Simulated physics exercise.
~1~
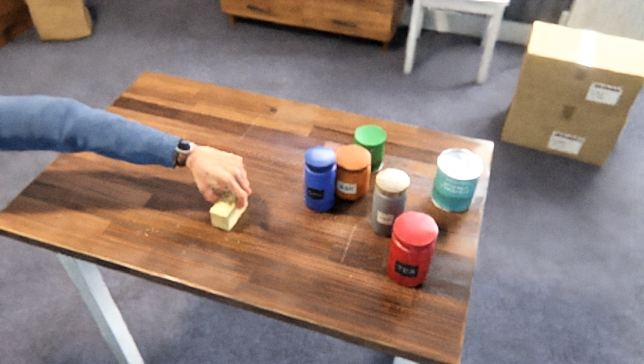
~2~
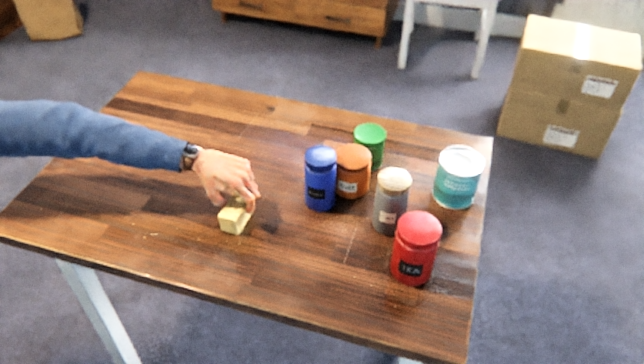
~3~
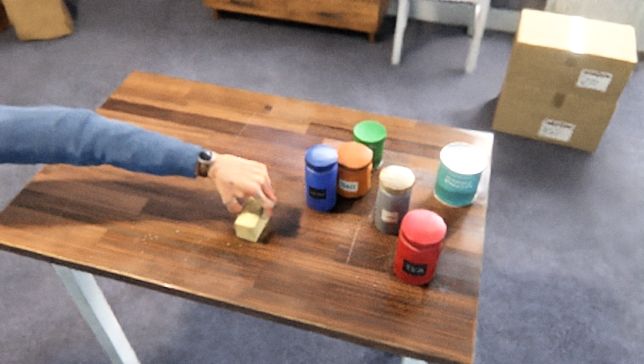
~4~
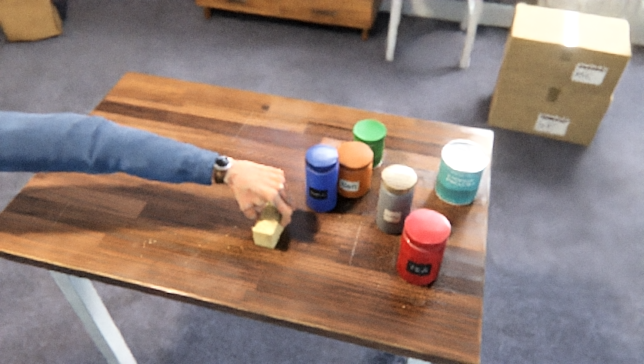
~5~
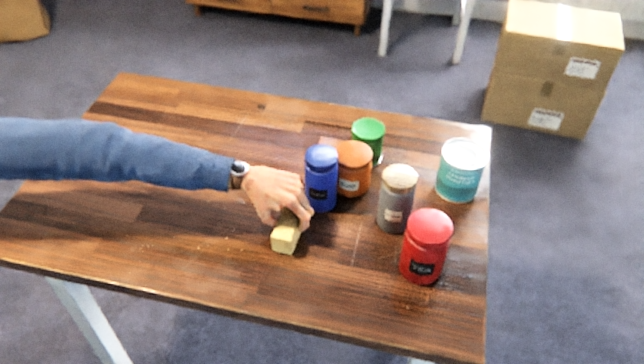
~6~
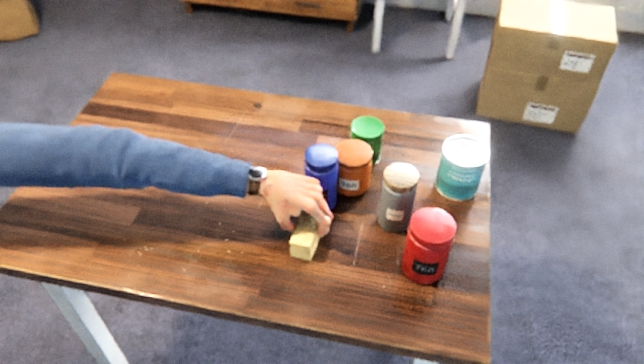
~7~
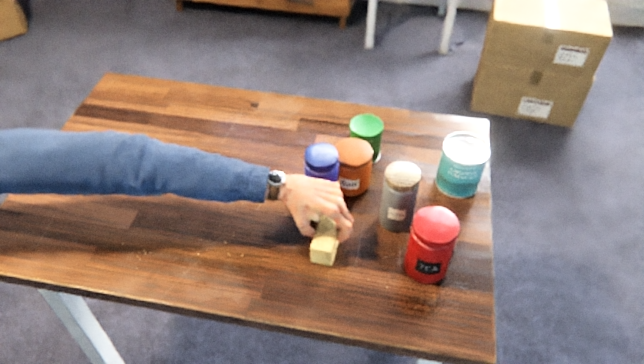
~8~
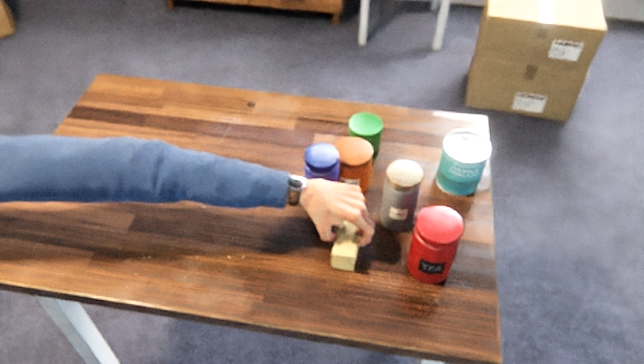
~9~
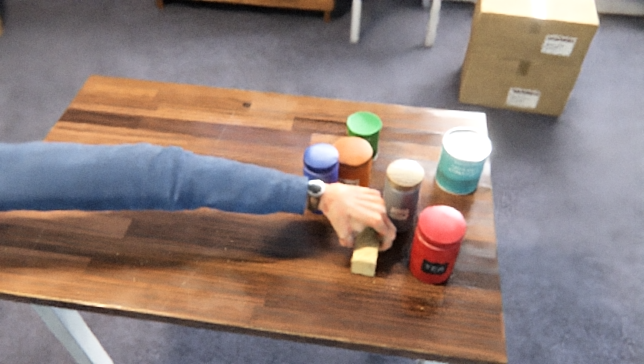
In a carpeted room with cardboard boxes behind, a dark wooden table is seen from above at an angle that drifts slightly sideways. Six containers stand toward its right side, with blue, orange and green ones grouped together, a grey jar beside them, a turquoise tin at the far right and a red jar nearest the viewer. From the left, a blue-sleeved arm wearing a watch holds a small pale block. The hand slides it slowly rightward, passing in front of the blue jar. It ends close to the grey and red jars, with all six containers still standing in place.
